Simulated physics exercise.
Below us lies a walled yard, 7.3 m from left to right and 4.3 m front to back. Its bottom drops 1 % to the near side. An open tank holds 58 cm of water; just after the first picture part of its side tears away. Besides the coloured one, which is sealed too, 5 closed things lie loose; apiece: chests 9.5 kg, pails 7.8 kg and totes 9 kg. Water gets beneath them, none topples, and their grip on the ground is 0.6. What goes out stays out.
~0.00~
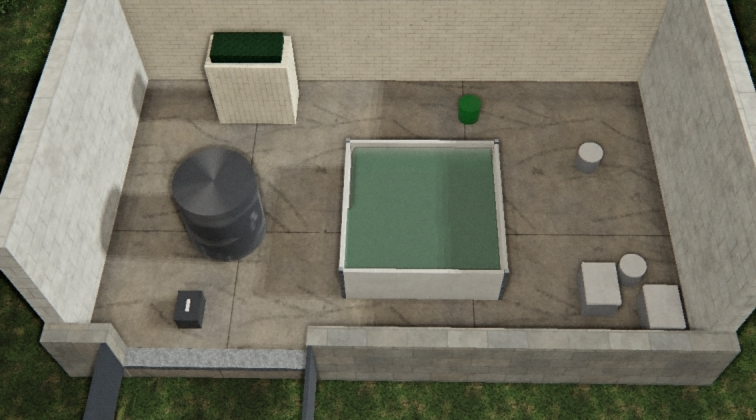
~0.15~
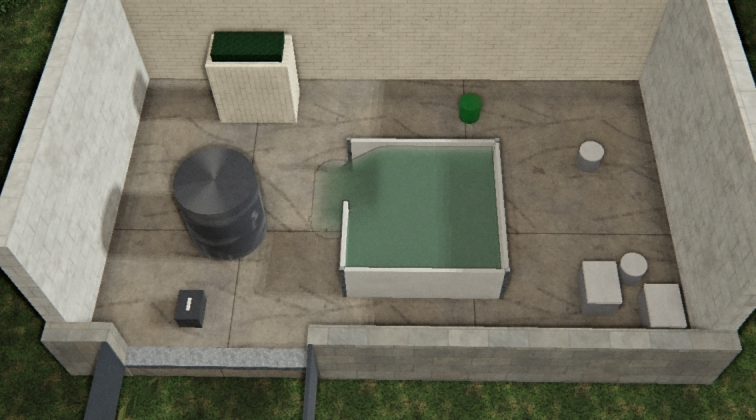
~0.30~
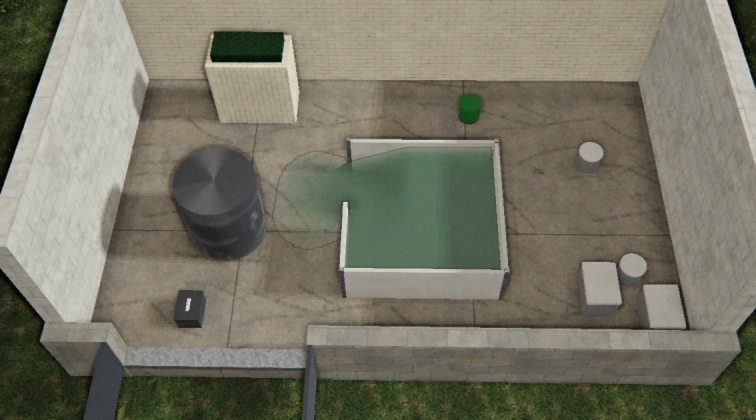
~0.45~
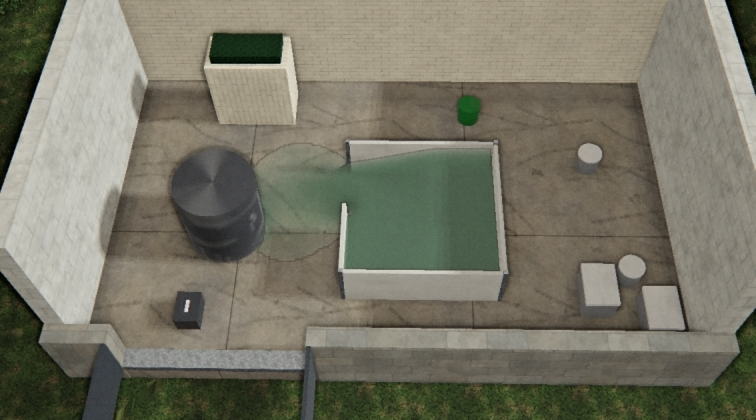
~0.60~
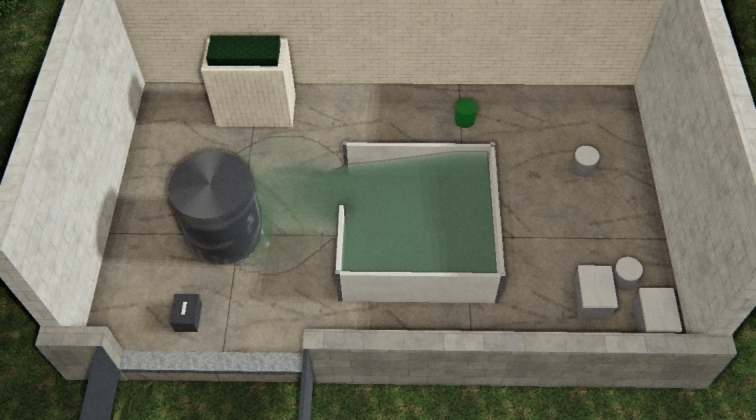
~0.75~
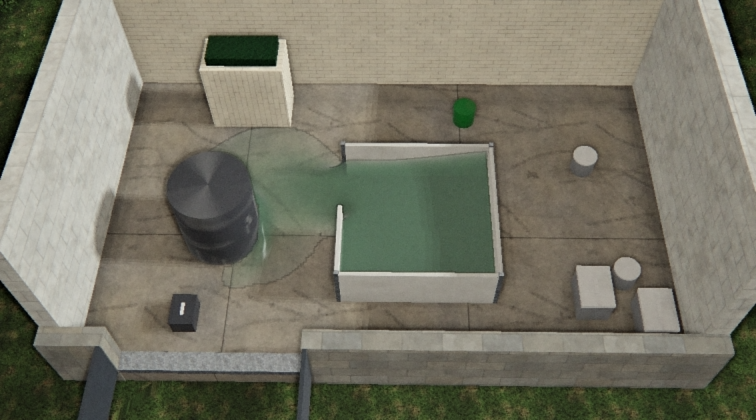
In the video, an open tank of green water in a walled yard loses part of its left side, and water spreads leftward across the ground to a large dark cylinder, while the surrounding pails and boxes stay in place.
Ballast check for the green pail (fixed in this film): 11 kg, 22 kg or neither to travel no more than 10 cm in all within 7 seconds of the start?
For it, the lower weight is enough.
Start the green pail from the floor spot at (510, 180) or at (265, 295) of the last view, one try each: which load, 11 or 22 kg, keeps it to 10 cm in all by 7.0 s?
In that order: The smaller is enough; only the larger holds.
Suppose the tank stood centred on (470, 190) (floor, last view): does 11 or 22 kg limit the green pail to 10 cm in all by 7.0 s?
In that case the lower weight is enough.
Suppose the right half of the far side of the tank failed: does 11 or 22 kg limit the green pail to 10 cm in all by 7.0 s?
In that case neither load is enough.
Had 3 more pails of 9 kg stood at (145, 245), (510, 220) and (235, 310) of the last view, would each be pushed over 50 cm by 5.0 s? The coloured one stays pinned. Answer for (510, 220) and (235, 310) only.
In that order: Under, under.
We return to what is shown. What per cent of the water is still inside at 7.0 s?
About 78 per cent.
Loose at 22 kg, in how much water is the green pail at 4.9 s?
About 4 cm.
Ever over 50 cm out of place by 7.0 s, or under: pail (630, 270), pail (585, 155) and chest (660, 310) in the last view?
In turn: Short of it, under, short of it.
After 1.4 s the green pail would be 0 cm from its start with 11 kg and 0 cm from its start with 22 kg; 0 cm of water round it then.
After 3.1 s the green pail would be 0 cm from its start with 11 kg and 0 cm from its start with 22 kg; 0 cm of water round it then.
After 4.9 s the green pail would be 0 cm from its start with 11 kg and 0 cm from its start with 22 kg; 4 cm of water round it then.
After 7.0 s the green pail would be 0 cm from its start with 11 kg and 0 cm from its start with 22 kg; 3 cm of water round it then.
